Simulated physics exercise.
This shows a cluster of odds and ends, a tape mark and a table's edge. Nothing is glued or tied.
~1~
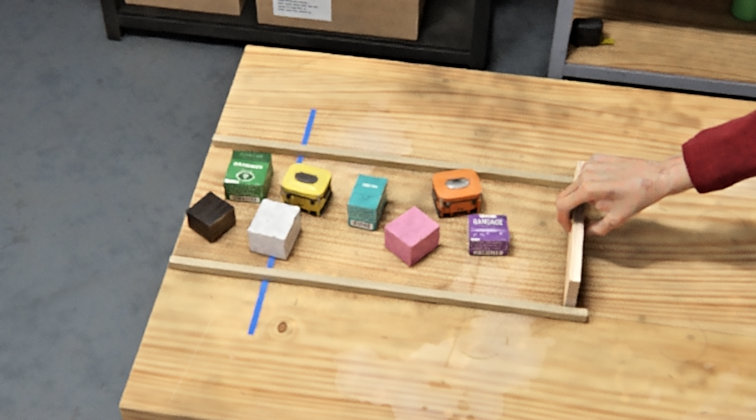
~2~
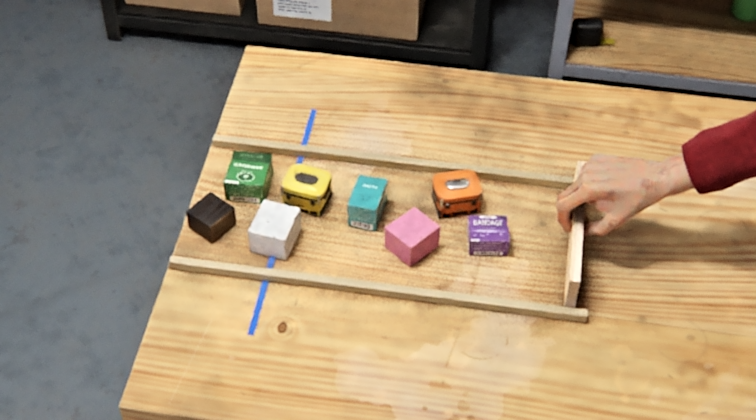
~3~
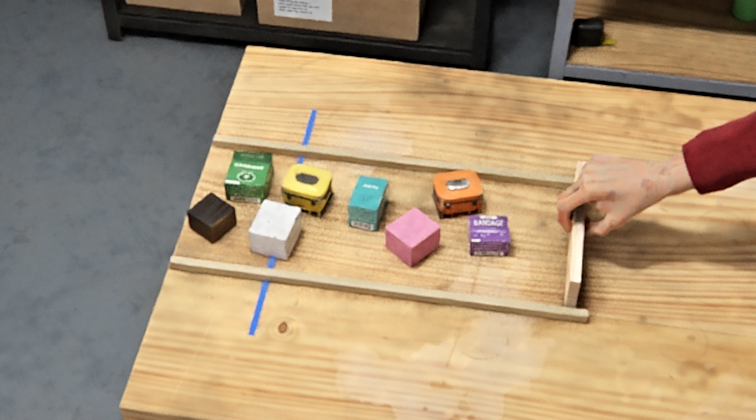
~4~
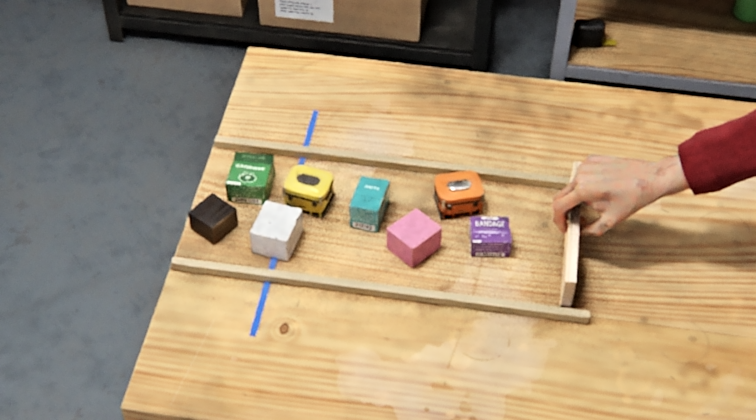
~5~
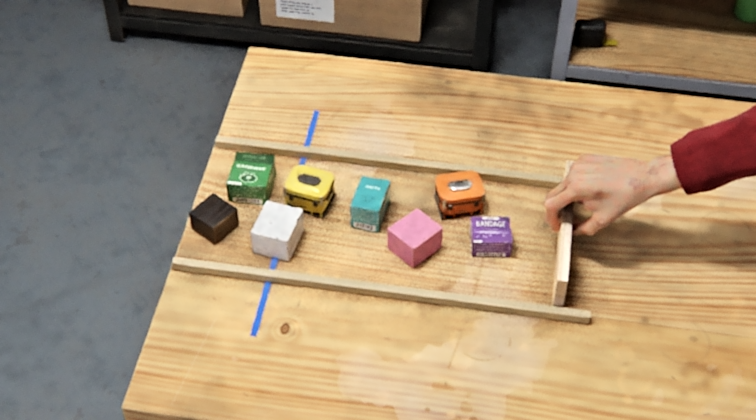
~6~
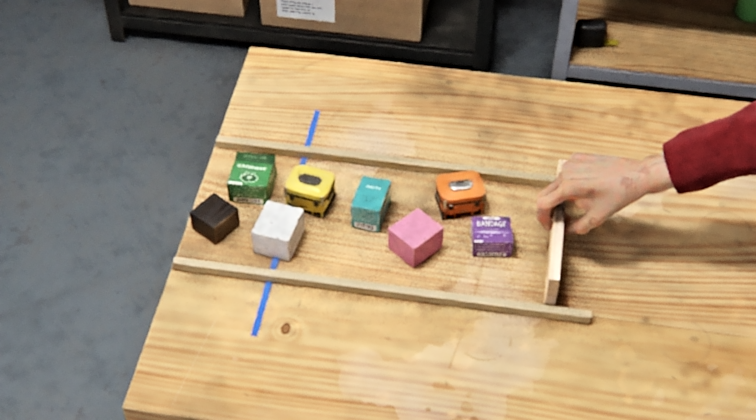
A hand held a small wooden board upright between two wooden rails on a table and slid it slightly left toward a group of colorful boxes and blocks, which stayed in place near blue tape.
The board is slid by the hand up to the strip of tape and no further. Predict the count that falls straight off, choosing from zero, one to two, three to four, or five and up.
The number that tumble down is under three but above nil.
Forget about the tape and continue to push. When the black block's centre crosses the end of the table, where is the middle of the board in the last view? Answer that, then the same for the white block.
(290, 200) and then (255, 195), give or take.
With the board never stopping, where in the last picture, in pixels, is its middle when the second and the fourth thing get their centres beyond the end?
The middle sits near (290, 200) at the first moment and near (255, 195) at the second.
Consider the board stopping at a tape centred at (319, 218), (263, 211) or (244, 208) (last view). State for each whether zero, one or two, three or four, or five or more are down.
One to two; either three or four; at least five.
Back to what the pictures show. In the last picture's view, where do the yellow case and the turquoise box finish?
Final spots - yellow case (211, 169), turquoise box (237, 187).
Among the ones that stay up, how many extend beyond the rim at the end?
Expected count: 2.
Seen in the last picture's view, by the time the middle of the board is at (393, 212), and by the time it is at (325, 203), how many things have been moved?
So 5, and at the other place 7.
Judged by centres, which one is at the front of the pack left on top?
Nearest at the end: The black block.
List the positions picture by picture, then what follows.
Black block (211, 217); green box (249, 177); white block (275, 229); board (576, 233); tape (285, 213), in the first picture.
Green box (249, 177); turquoise box (368, 203), in the second picture.
White block (276, 230); orange case (457, 193), in the third picture.
Black block (213, 219); purple box (490, 236), in the fourth picture.
Green box (252, 178); board (564, 233), in the fifth picture.
Black block (215, 219); green box (252, 178); white block (279, 231); board (557, 232); tape (288, 214), in the sixth picture.
A little later, none off yet; black block at rest near (215, 219); green box at rest near (252, 178); white block at rest near (279, 231).
Next, none off yet; black block at rest near (215, 219); green box moving near (245, 176); white block at rest near (279, 231).
When it is over, the number that fall off is one or two; down, green box.
